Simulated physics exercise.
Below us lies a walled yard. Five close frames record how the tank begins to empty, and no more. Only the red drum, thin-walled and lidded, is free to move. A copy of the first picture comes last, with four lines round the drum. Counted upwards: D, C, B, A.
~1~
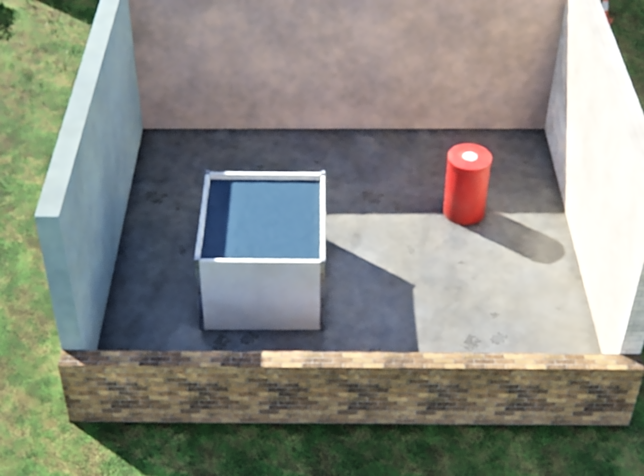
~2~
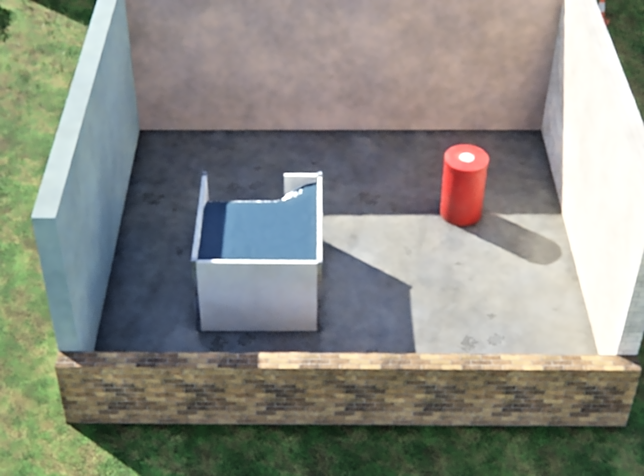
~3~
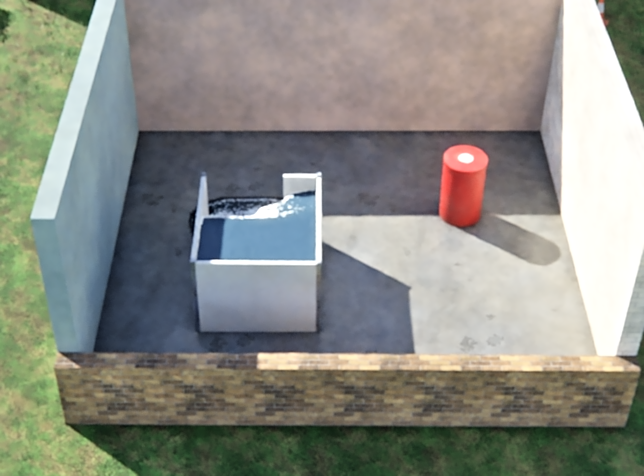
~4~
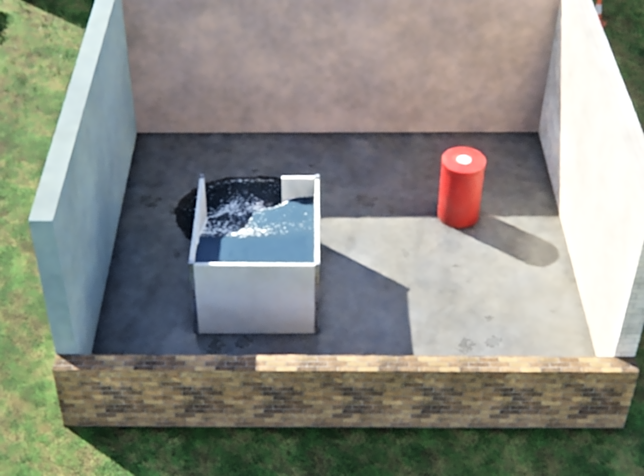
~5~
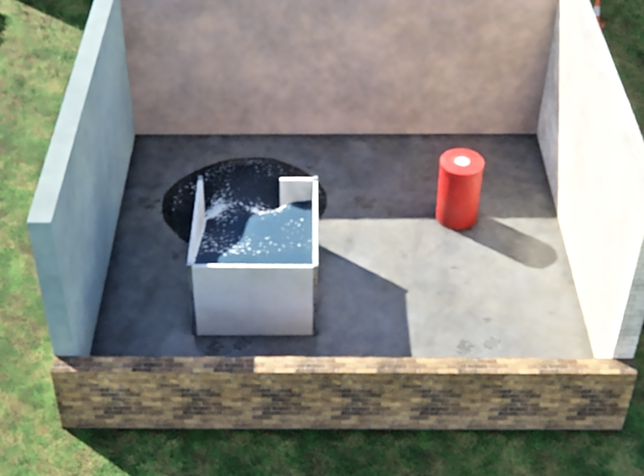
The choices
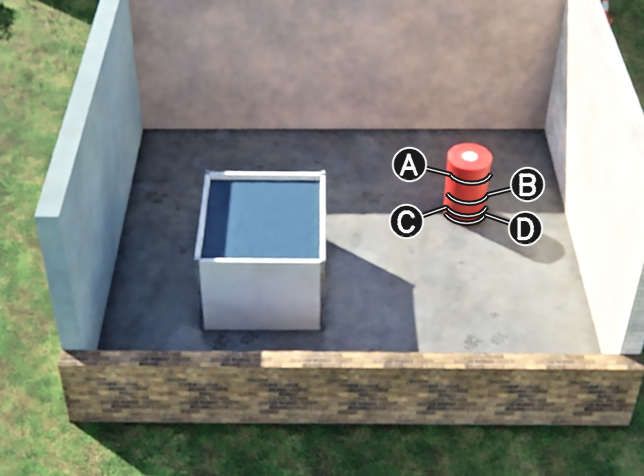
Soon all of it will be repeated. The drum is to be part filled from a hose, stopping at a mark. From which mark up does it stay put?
C will do.
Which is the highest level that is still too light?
Level D.
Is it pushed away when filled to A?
No, not at all.
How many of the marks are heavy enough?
Three of the four.
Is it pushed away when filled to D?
Yes, that goes wrong.
On the marked copy, A at (471, 183); B at (469, 203); C at (467, 216); D at (466, 223); from the bottom up D, C, B, A.
With A, it does not move.
With B, it does not move.
With C, it does not move.
With D, it is pushed about twice its own width away.
